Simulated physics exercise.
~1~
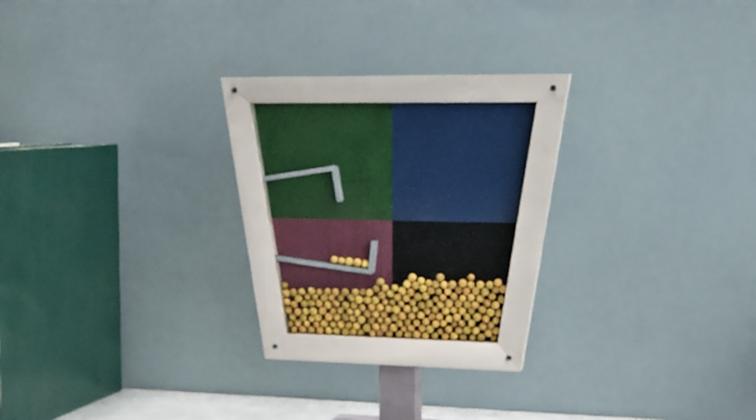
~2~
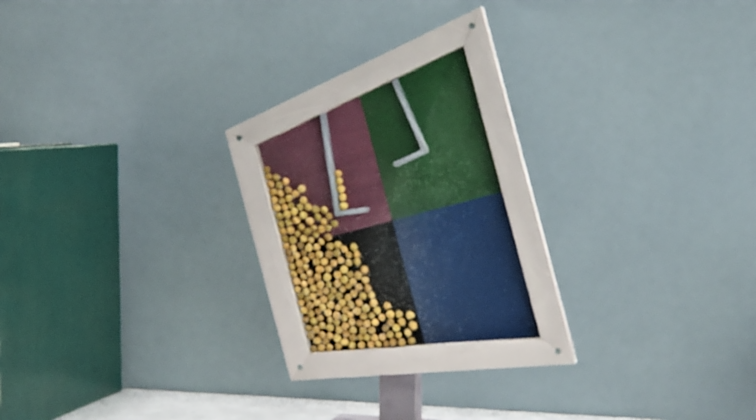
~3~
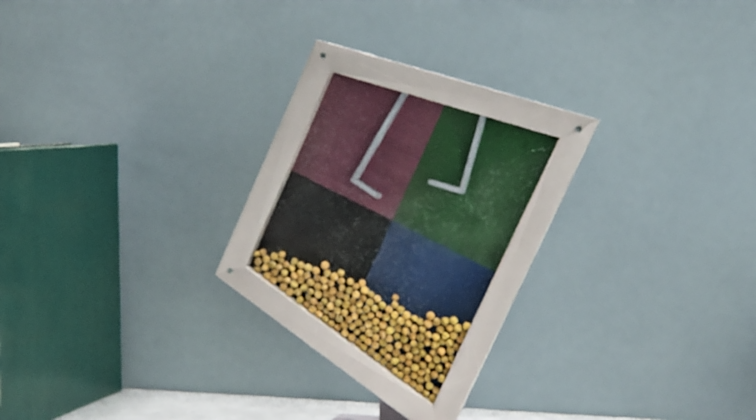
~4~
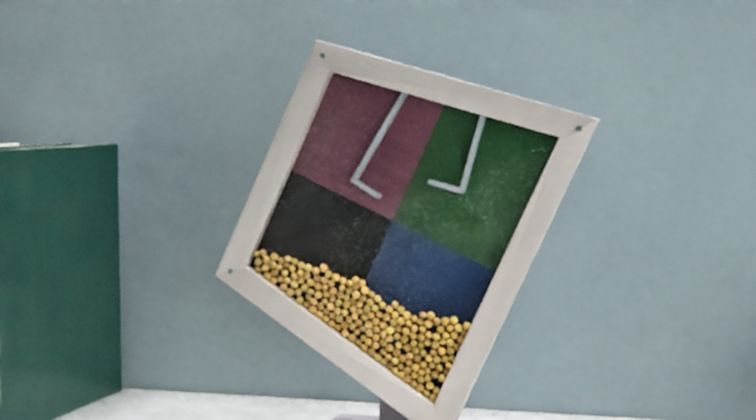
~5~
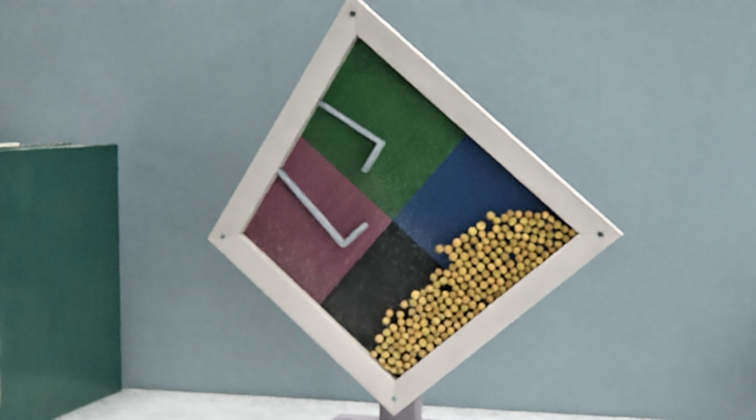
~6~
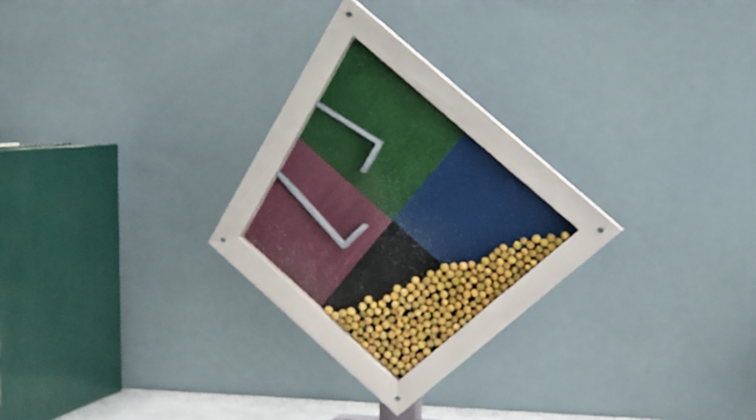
A flat, framed case full of small pale beads turned well over clockwise, paused, then swung partway back, and the beads slid across and settled in a slope along the lower right, over the black and blue quarters.
